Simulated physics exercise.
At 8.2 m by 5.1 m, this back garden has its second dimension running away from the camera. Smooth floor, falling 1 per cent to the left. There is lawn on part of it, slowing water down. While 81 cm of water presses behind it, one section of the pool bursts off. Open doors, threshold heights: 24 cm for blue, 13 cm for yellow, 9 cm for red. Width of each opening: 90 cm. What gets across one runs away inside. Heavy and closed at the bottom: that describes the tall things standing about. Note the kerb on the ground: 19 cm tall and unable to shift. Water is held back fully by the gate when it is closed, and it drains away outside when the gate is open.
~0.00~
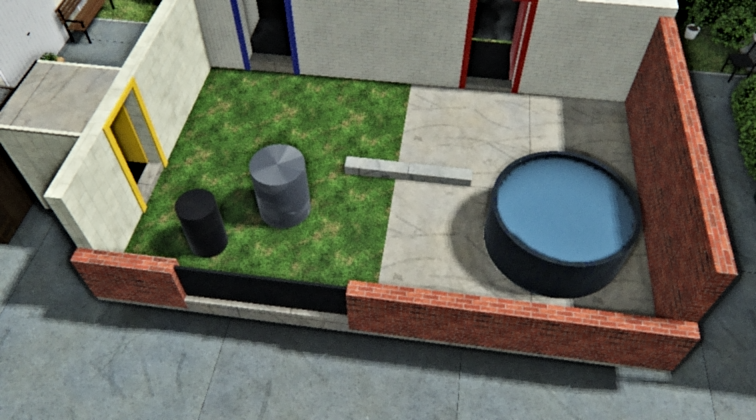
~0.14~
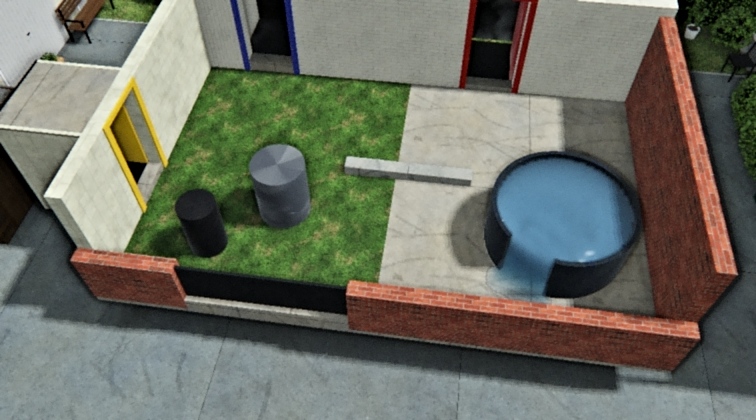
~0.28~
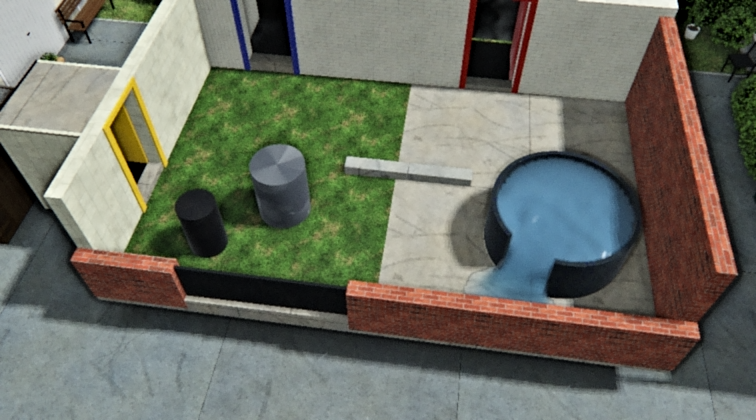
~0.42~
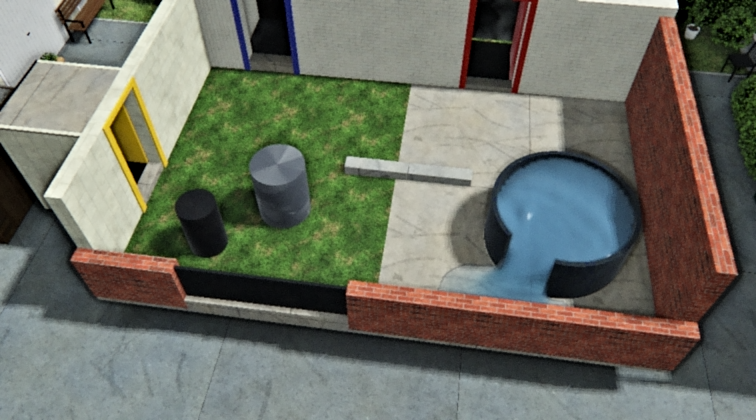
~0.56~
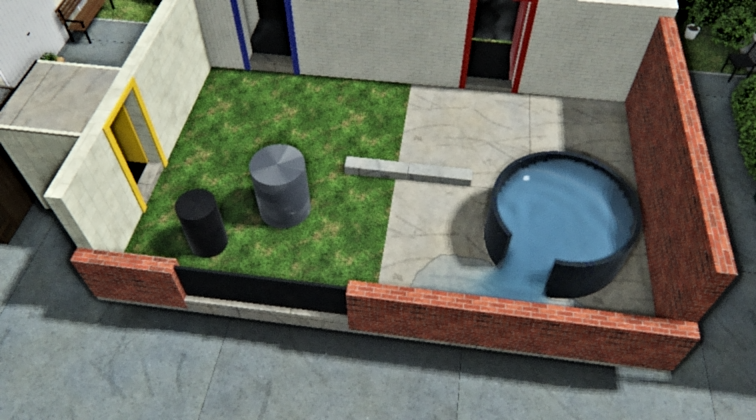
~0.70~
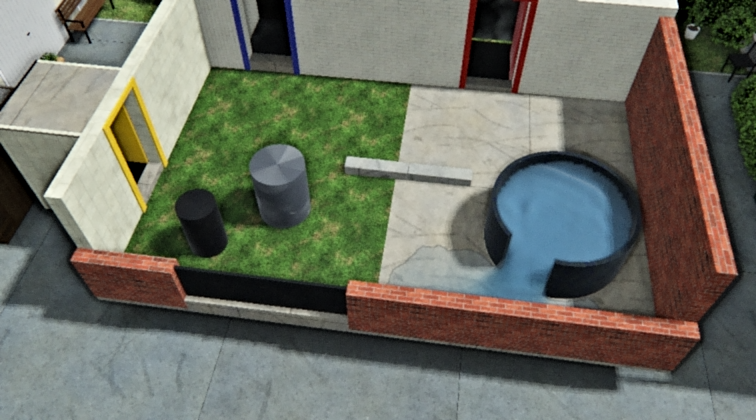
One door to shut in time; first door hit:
The yellow one.
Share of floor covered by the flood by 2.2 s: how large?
Close to 30 in a hundred.
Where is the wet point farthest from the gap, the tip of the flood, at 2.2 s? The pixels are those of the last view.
Near (180, 285).
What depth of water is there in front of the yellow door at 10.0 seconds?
I'd put it near 9.0 cm.
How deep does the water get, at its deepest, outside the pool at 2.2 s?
About 42 cm.
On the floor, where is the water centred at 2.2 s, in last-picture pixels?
I'd put it close to (495, 257).
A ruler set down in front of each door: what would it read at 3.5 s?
In centimetres, the blue door gives 0, the yellow door 1 and the red door 0.
After 1.4 s water covers 15 % of the floor and is deepest (56 cm) near (513, 325); blue door not reached, yellow door not reached, red door not reached.
After 2.2 s water covers 30 % of the floor and is deepest (42 cm) near (513, 325); blue door not reached, yellow door not reached, red door not reached.
After 3.5 s water covers 50 % of the floor and is deepest (32 cm) near (513, 325); blue door not reached, yellow door reached at 3.5 s, red door not reached.
After 6.0 s water covers 80 % of the floor and is deepest (21 cm) near (513, 325); blue door not reached, yellow door reached at 3.5 s, red door reached at 4.5 s.
After 10.0 s water covers 95 % of the floor and is deepest (12 cm) near (179, 137); blue door reached at 6.9 s, yellow door reached at 3.5 s, red door reached at 4.5 s.
